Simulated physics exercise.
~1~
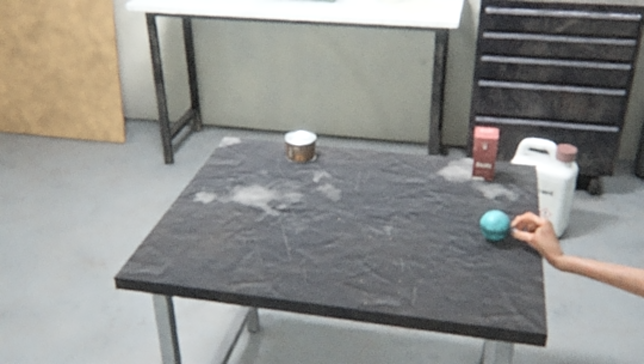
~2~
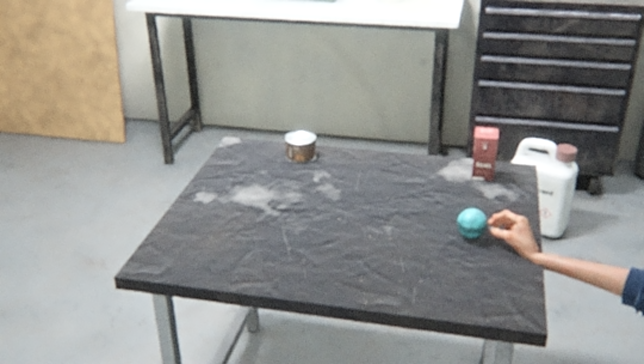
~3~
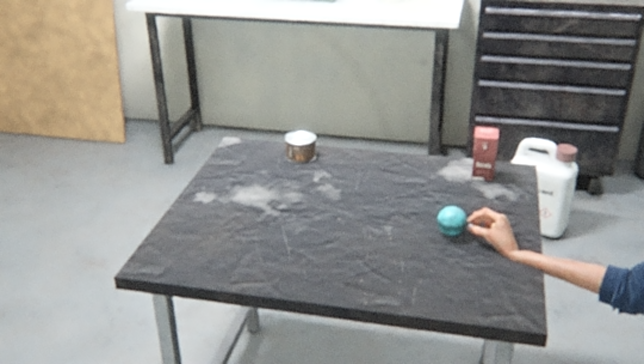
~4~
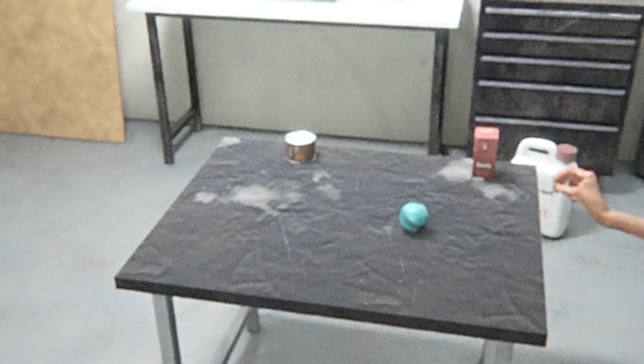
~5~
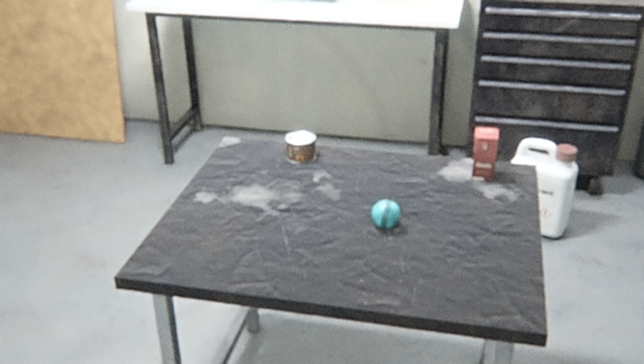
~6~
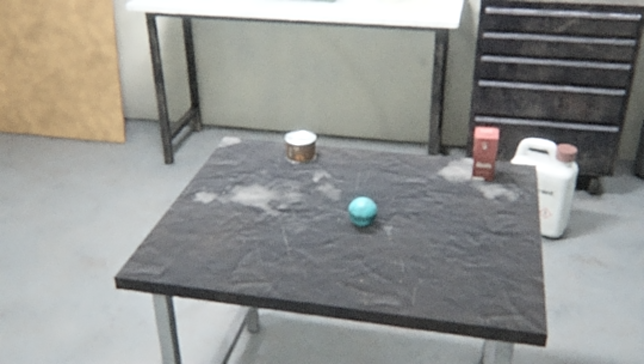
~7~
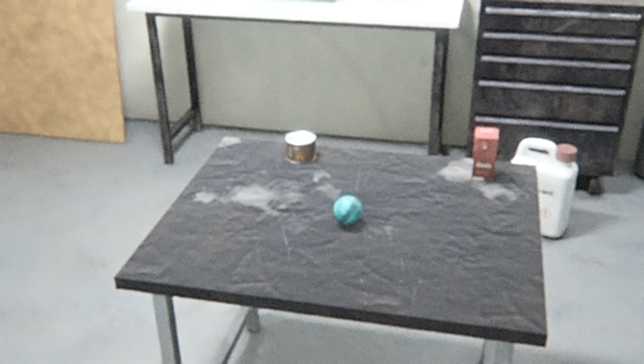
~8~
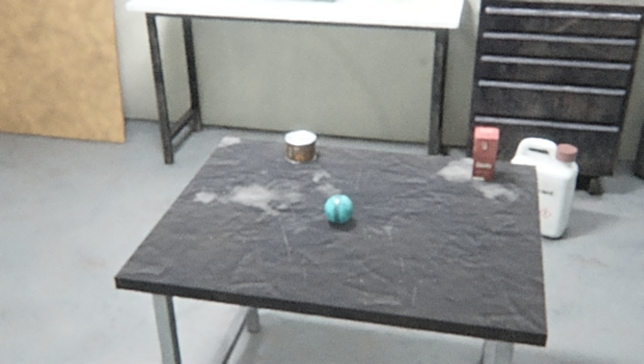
A hand reaches in from the right over a dark, crinkled table top in a workshop, seen from a fixed view slightly above. It holds a turquoise ball near the right edge, with a small brown tub at the back and a red carton at the back right, while a white jug stands beyond the table. The hand pushes the ball left, then lets go and draws back out of sight. The ball rolls on leftward across the surface, gradually slowing. It ends near the middle of the table, still on top, while the tub and carton stay in place.
